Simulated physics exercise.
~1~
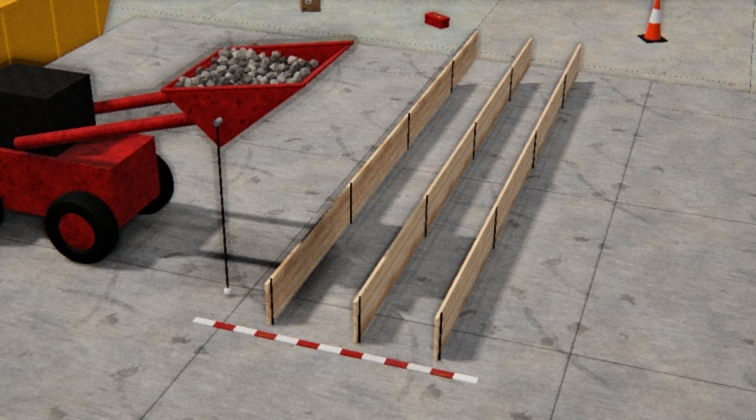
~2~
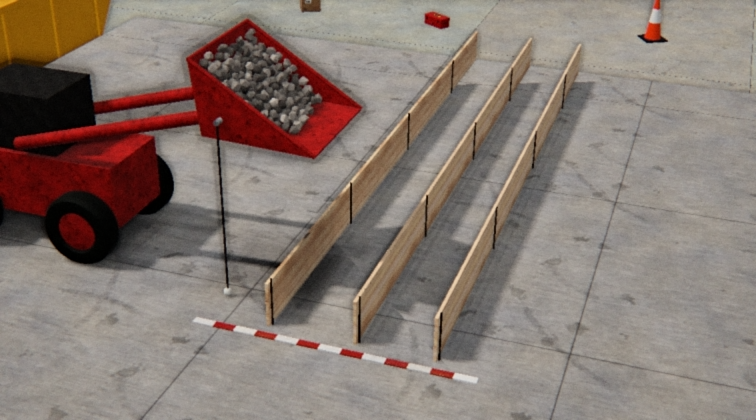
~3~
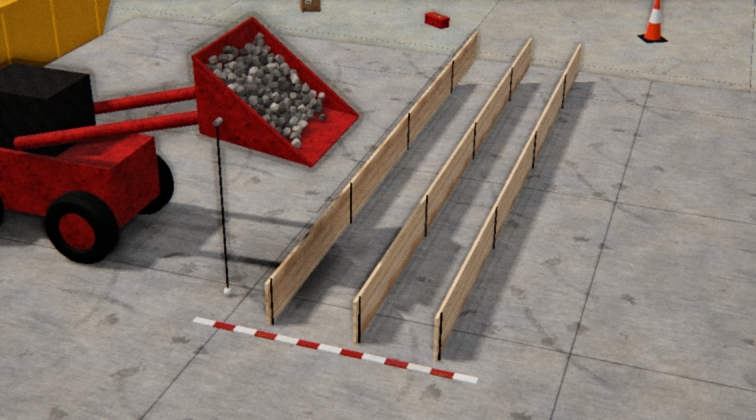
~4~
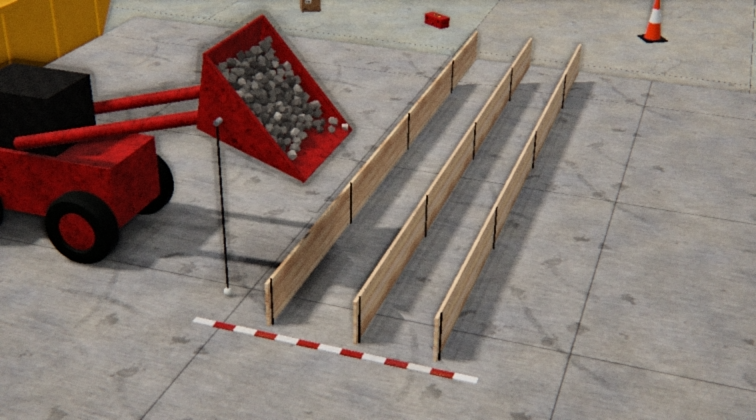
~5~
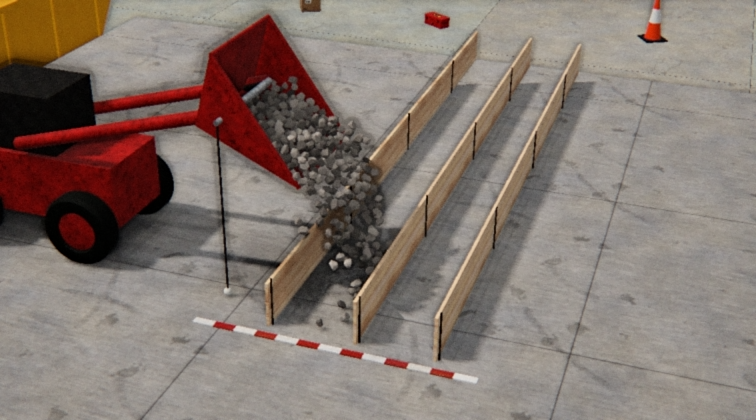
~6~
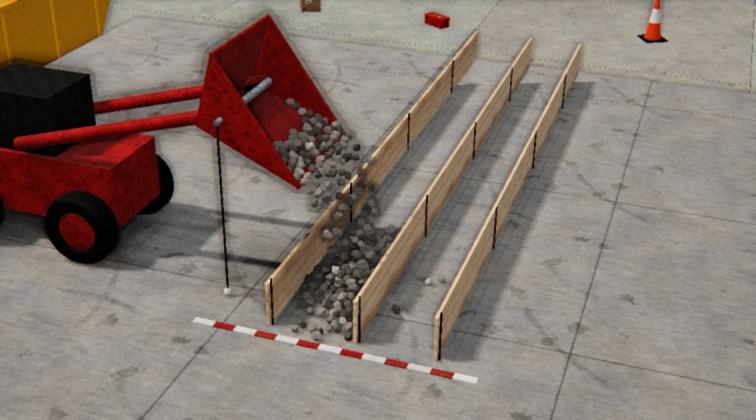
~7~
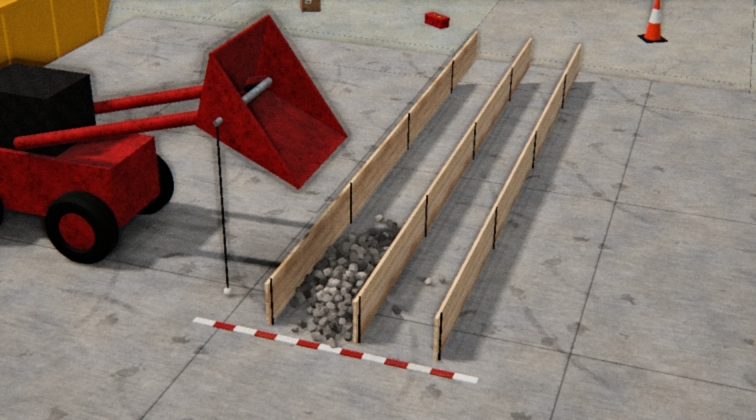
A red loader's raised bucket of grey stones tips forward, and the stones slide out over the nearest of three wooden boards. Nearly all settle in a heap at the near end of the left bay, a few stray into the right bay, and the bucket is left empty.
